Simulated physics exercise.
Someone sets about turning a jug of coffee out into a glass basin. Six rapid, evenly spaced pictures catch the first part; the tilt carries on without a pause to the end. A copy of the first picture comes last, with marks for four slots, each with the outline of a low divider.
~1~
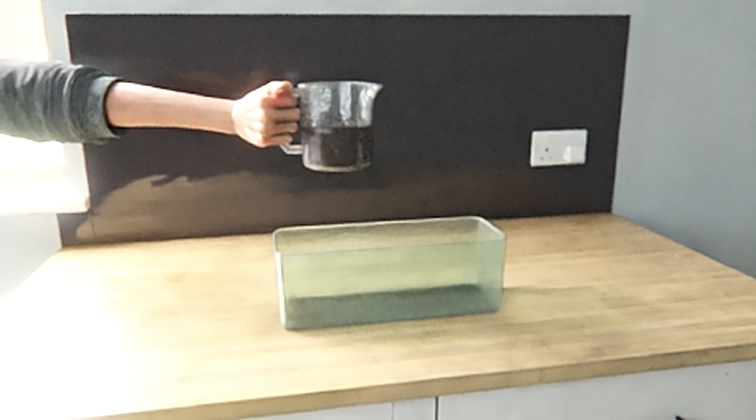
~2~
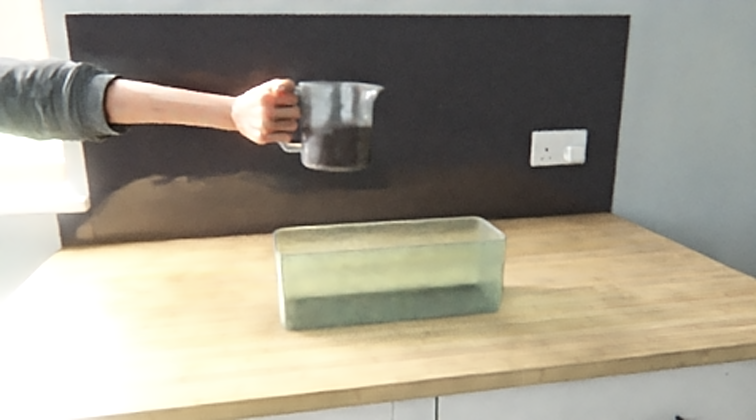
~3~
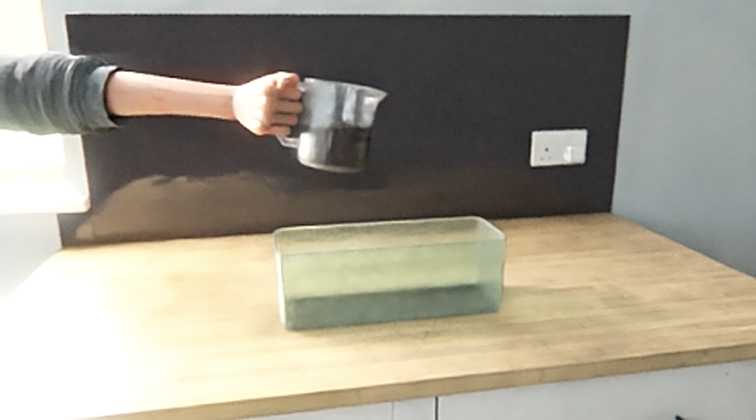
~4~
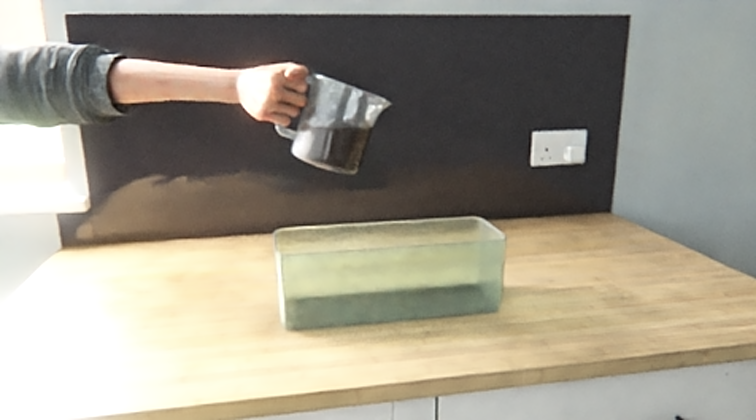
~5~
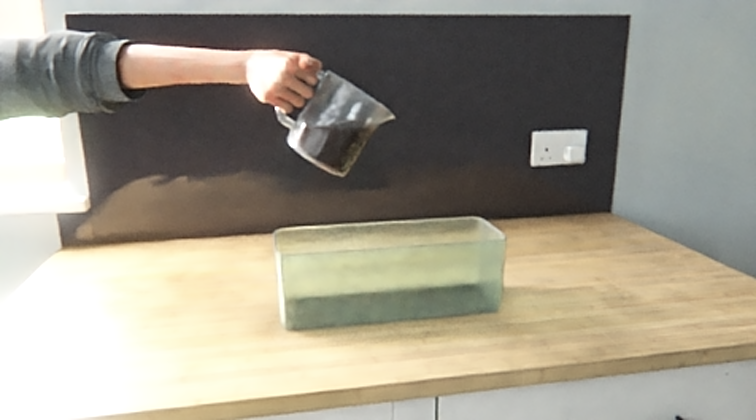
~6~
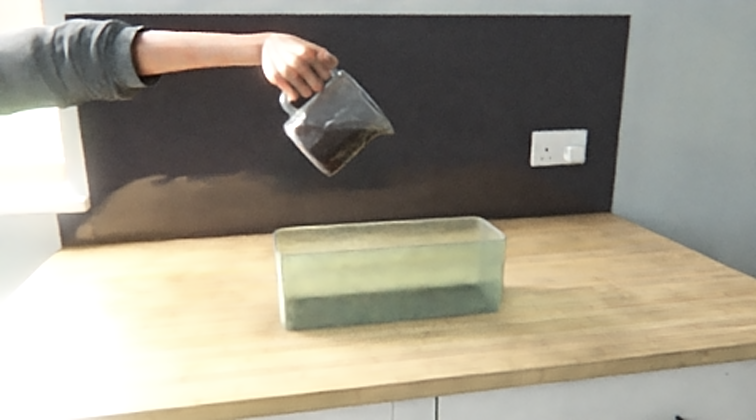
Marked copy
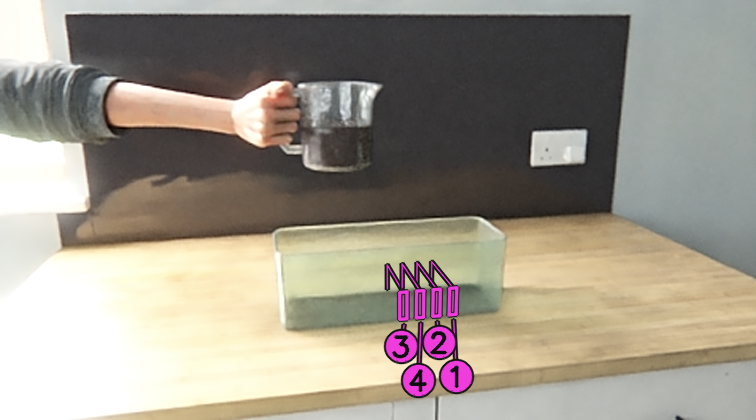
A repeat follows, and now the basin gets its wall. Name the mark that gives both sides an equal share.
The best position is 2.
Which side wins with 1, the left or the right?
More ends on the left.
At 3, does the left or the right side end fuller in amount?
More ends on the right.
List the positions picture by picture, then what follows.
The first picture shows upright, lip at (381, 86); basin from (282, 329) to (500, 309); nothing has left yet.
The second picture shows tipped about 2°, lip at (383, 88); nothing has left yet.
The third picture shows tipped about 9°, lip at (386, 93); nothing has left yet.
The fourth picture shows tipped about 20°, lip at (391, 103); nothing has left yet.
The fifth picture shows tipped about 34°, lip at (394, 117); nothing has left yet.
The sixth picture shows tipped about 49°, lip at (393, 132); nothing has left yet.
In magenta, 1 at (453, 320); 2 at (437, 321); 3 at (404, 324); 4 at (420, 323).
For position 1, about 92 % ends left of the wall and 5 % right of it; 3 % is lost outside.
For position 2, about 55 % ends left of the wall and 44 % right of it.
For position 3, about 7 % ends left of the wall and 92 % right of it.
For position 4, about 18 % ends left of the wall and 80 % right of it.
